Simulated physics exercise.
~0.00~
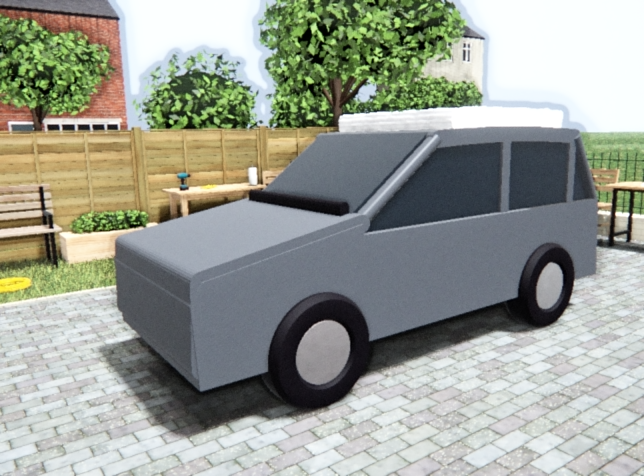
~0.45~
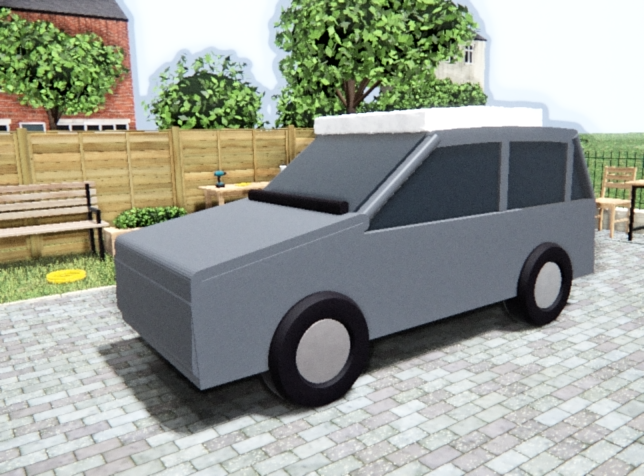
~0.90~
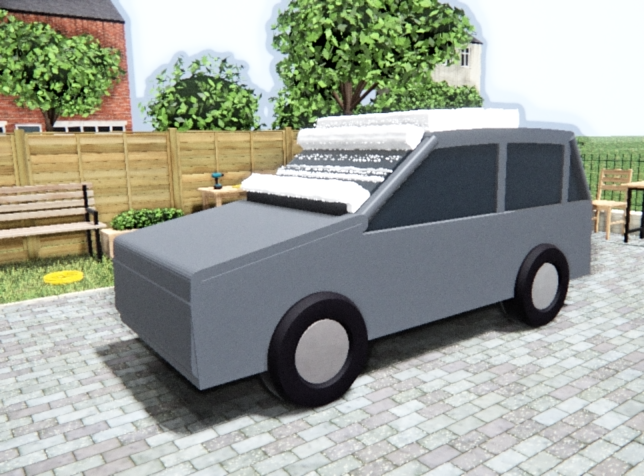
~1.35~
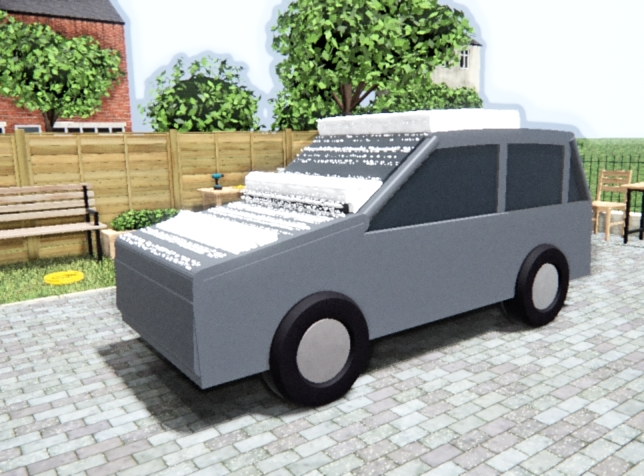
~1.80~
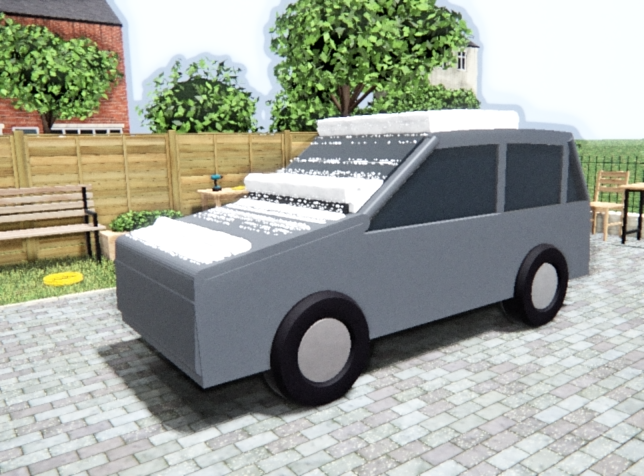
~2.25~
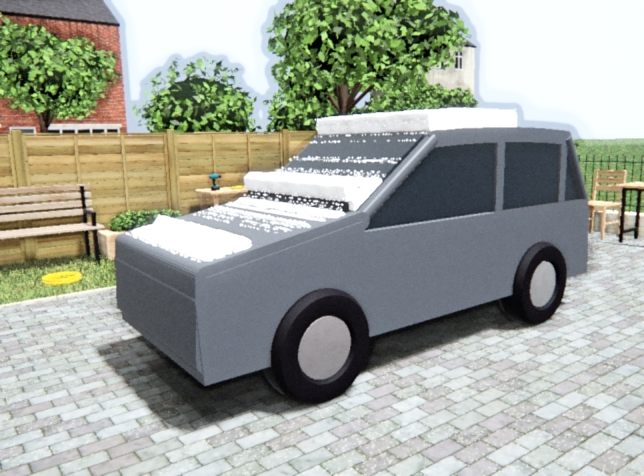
On a paved yard with a wooden fence, benches, trees and brick houses behind, a grey car faces left with a thick slab of white snow on its roof. The slab first sits back from the windscreen, then shifts forward to the roof's front edge. Part of it breaks away and slides down the windscreen in rough bands, piling up at the foot of the glass. Some spills over onto the bonnet and spreads toward the nose. The snow then settles, with most still on the roof and broken patches lying on the glass and bonnet.
